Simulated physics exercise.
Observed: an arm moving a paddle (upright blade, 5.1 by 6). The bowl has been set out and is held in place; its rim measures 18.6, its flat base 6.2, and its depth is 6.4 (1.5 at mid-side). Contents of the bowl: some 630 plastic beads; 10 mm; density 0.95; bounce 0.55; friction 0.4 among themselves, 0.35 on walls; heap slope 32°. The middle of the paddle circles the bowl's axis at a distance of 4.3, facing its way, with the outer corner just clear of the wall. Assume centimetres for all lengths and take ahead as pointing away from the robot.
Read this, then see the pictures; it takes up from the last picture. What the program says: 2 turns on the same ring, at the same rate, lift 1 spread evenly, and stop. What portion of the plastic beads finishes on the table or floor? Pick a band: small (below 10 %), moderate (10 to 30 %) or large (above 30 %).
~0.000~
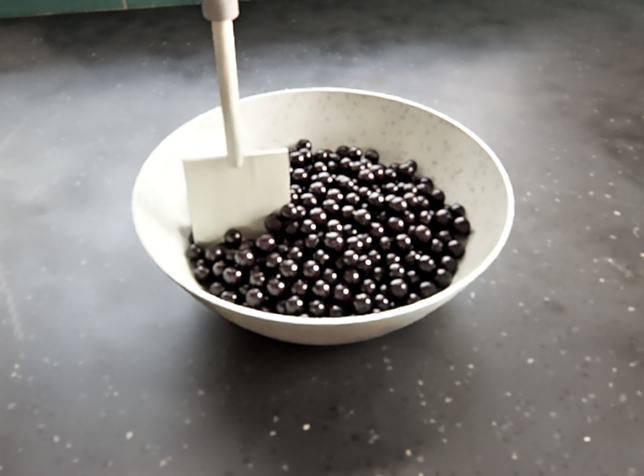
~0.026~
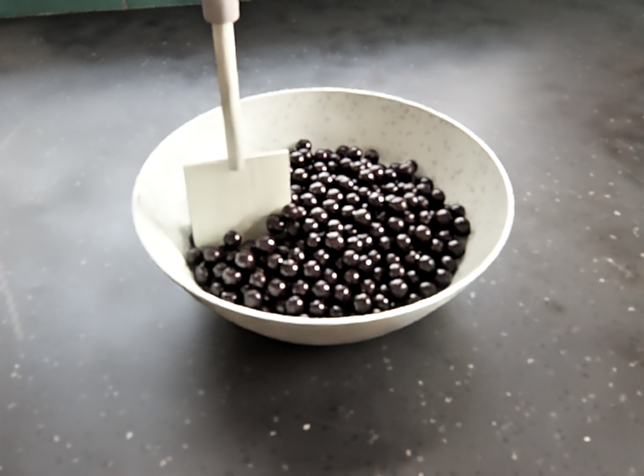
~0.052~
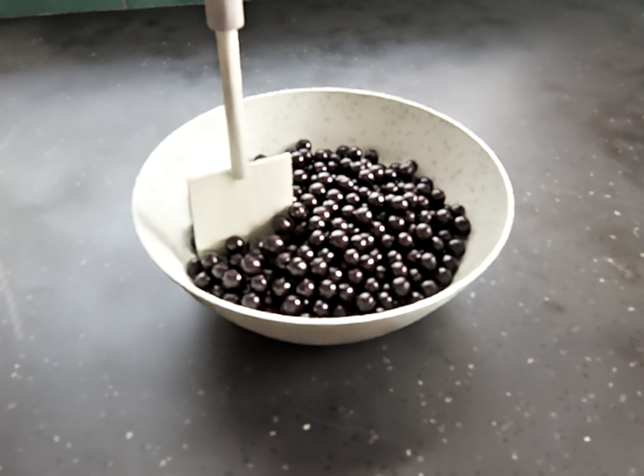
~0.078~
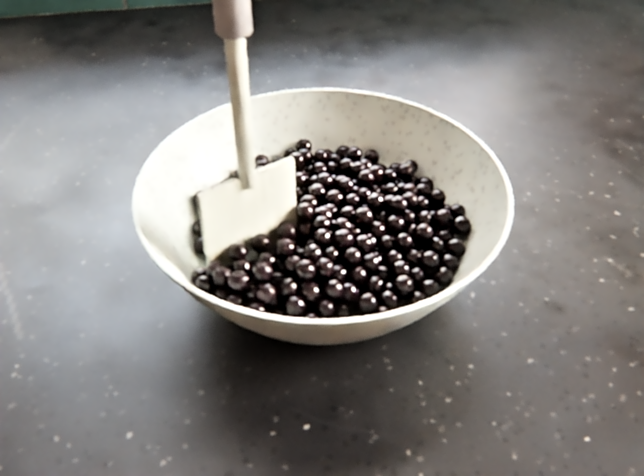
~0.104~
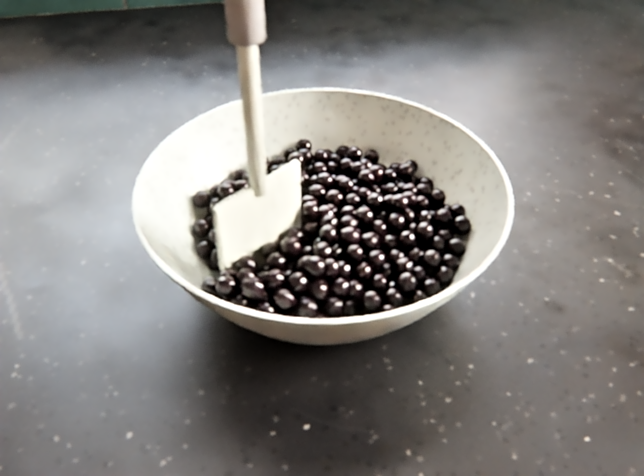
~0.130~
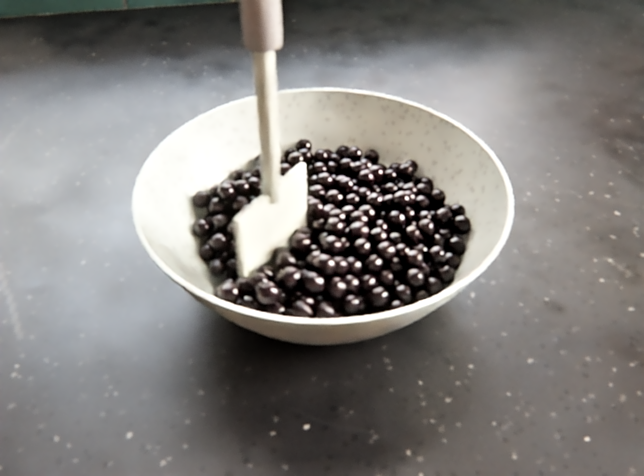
Moderate, from 10 to 30 %.
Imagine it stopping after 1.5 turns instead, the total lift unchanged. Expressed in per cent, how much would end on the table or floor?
I'd reckon near 15 per cent.
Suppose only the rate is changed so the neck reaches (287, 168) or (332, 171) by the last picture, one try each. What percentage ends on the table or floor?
It comes to close to 20 per cent and close to 35 per cent.
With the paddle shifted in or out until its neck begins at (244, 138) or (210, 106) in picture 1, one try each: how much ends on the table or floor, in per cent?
First try about 10 per cent, second try about 5 per cent.
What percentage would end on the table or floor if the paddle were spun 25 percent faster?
Roughly 25 per cent.
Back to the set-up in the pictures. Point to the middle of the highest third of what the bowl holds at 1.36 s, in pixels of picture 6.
Around (351, 156).
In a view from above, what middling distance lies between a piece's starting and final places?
I'd estimate close to 6 cm.
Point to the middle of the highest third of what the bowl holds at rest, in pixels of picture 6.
The centre sits around (273, 246) in the last picture.
After 0.74 s, 313° round, highest piece 9 above the table; 571 in the bowl, 52 on the table or floor, 8 in flight or on the tool.
After 1.36 s, 219° round, highest piece 8 above the table; 545 in the bowl, 83 on the table or floor, 3 in flight or on the tool.
After 1.87 s, 0° round, highest piece 6 above the table; 531 in the bowl, 100 on the table or floor.
After 2.57 s, 0° round, highest piece 6 above the table; 531 in the bowl, 100 on the table or floor.
In the end, 531 in the bowl, 100 on the table or floor. That is 16 % on the table or floor.
